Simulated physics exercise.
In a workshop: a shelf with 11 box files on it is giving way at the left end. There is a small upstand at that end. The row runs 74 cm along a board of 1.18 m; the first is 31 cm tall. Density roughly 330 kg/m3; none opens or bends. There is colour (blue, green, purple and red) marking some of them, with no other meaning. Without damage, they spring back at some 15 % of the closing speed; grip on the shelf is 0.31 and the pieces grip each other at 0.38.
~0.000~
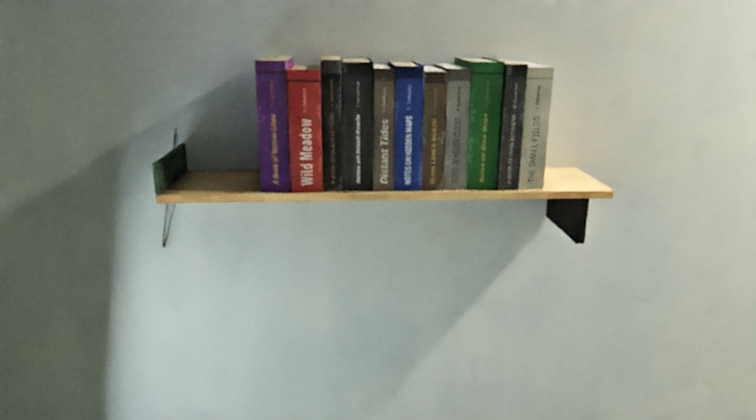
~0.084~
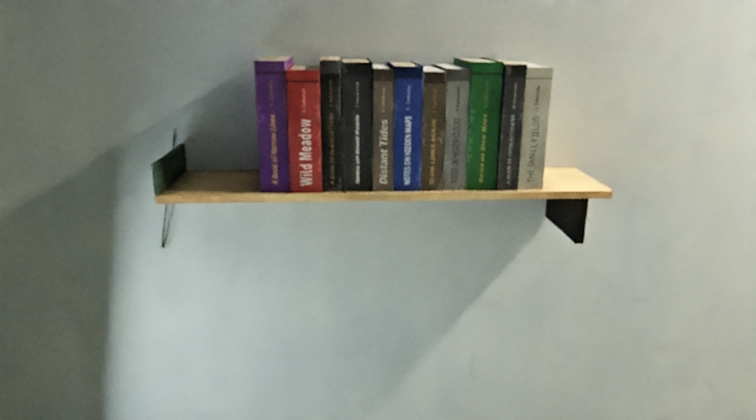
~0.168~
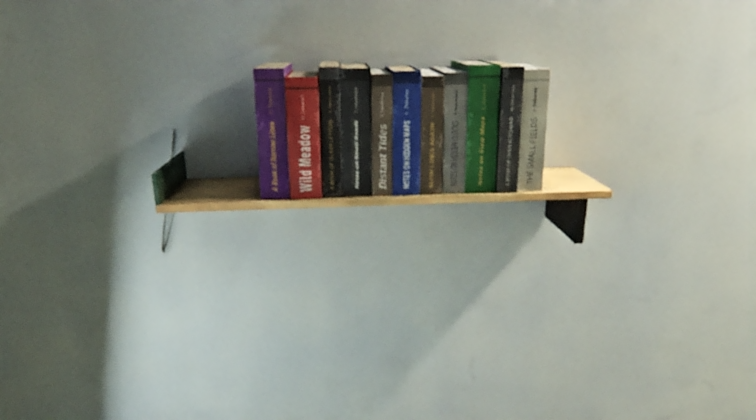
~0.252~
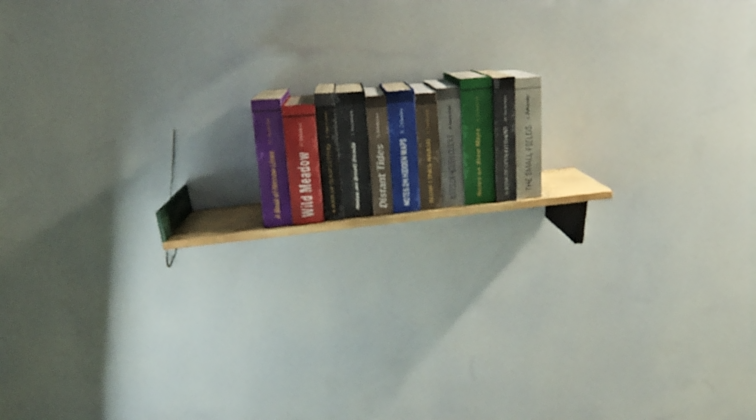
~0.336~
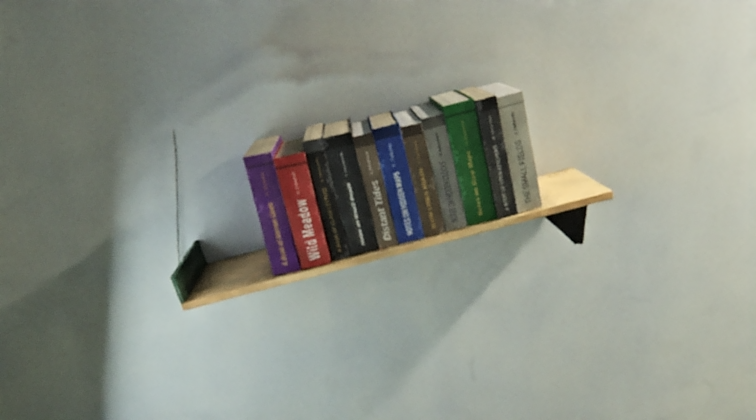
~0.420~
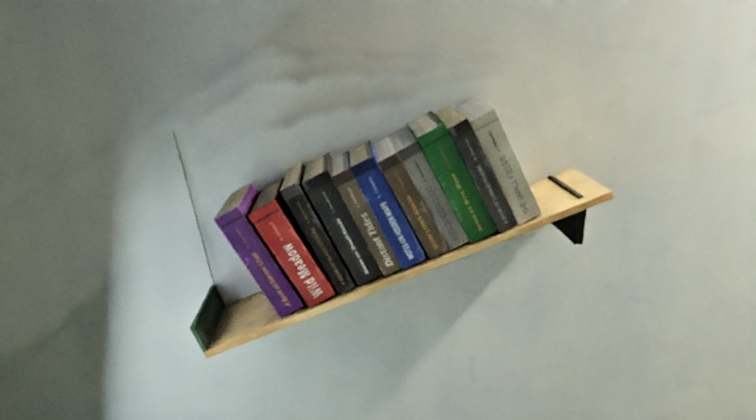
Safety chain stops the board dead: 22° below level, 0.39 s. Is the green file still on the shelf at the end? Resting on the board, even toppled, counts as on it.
Yes.
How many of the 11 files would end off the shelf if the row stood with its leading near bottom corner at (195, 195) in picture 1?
That would give 0.
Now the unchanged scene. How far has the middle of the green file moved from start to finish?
Start and end are some 30 cm apart.
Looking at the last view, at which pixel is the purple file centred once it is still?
In the final picture its centre lies roughly at (187, 278).
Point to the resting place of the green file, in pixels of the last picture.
It finishes near pixel (398, 200) of the last picture.
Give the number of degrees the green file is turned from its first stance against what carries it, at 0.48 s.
Some 15°.
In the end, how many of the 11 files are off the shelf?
0.
Around 0.48 s, none of the 11 files off the shelf, 11 disturbed; green file tipped 16°; purple file tipped 32°.
Around 0.54 s, none of the 11 files off the shelf, 11 disturbed; green file tipped 26°; purple file on its side.
Around 0.64 s, none of the 11 files off the shelf, 11 disturbed; green file tipped 38°; red file tipped 42°.
Finally (1.1 s), none of the 11 files off the shelf, 11 disturbed; green file tipped 37°; blue file tipped 35°; red file tipped 35°. Seen by the last camera, middles, green file near (398, 200), blue file near (321, 232).
